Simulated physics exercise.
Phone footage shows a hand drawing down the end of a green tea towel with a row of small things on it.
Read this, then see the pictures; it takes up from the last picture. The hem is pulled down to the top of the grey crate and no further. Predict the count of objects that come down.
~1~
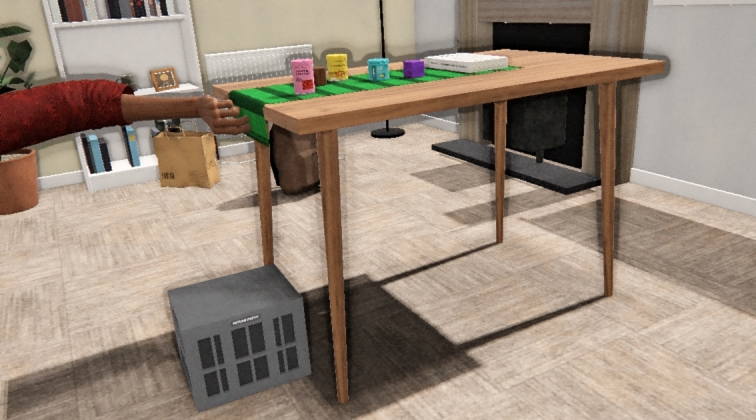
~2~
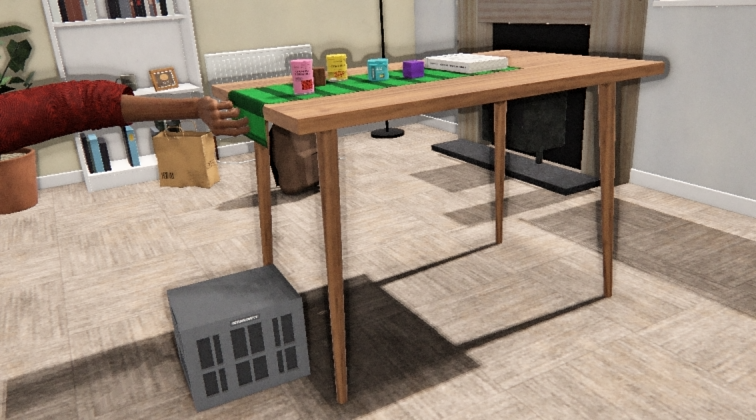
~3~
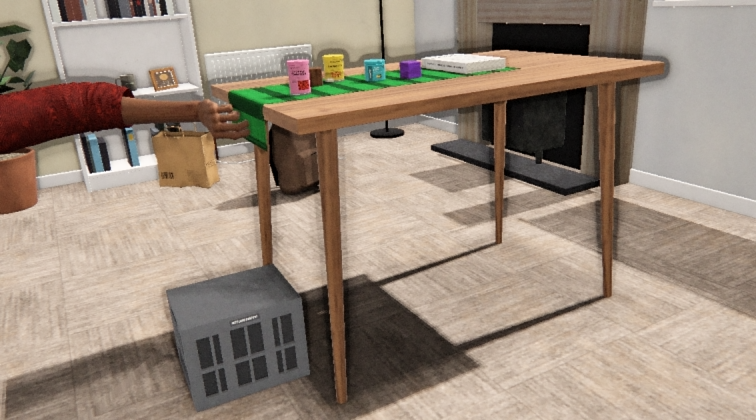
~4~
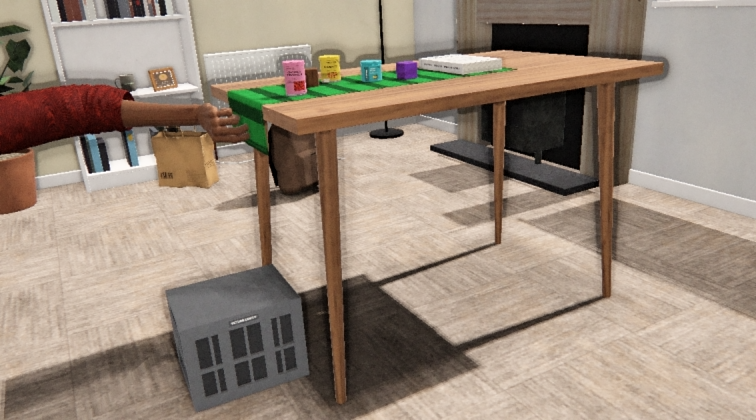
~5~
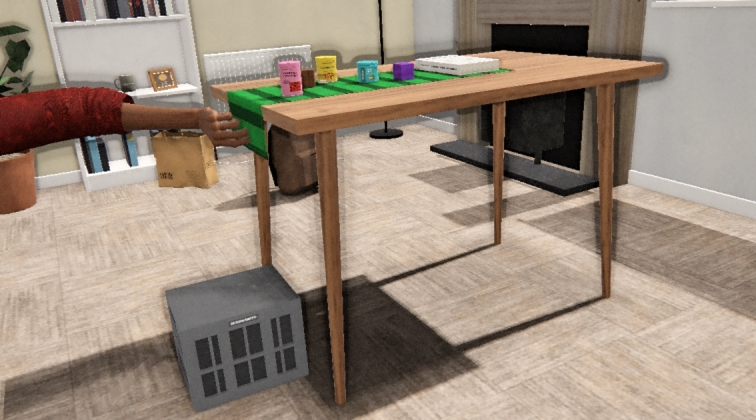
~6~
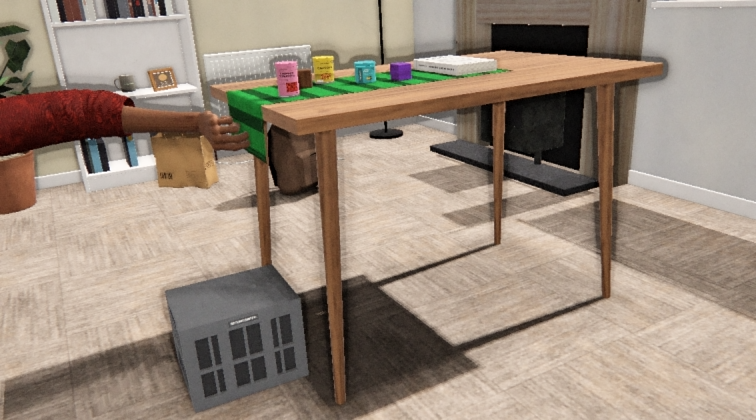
Count: Four.
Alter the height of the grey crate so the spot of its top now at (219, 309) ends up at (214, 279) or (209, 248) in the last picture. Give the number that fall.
We'd see 3, then 2.
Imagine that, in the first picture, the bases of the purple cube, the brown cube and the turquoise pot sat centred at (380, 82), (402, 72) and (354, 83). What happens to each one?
Purple cube dropped, brown cube kept, turquoise pot dropped.
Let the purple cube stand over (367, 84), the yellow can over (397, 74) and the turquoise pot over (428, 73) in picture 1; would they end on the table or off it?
Each in turn: The purple cube goes down, the yellow can stays aloft, the turquoise pot stays aloft.
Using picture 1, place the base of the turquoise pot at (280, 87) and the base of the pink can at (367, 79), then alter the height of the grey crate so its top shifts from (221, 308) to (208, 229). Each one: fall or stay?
In the end the turquoise pot is no longer on top and the pink can is still on top.
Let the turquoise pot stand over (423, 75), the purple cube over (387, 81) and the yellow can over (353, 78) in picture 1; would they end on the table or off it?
Outcome: Turquoise pot keeps its perch; purple cube is gone; yellow can is gone.
Soon after, hem near (253, 189); all still up.
Then, hem near (258, 243); pink can and brown cube gone.
Further on, hem on the crate; pink can, brown cube, yellow can and turquoise pot gone.
At rest, hem on the crate; pink can, brown cube, yellow can and turquoise pot gone. The table loses four.
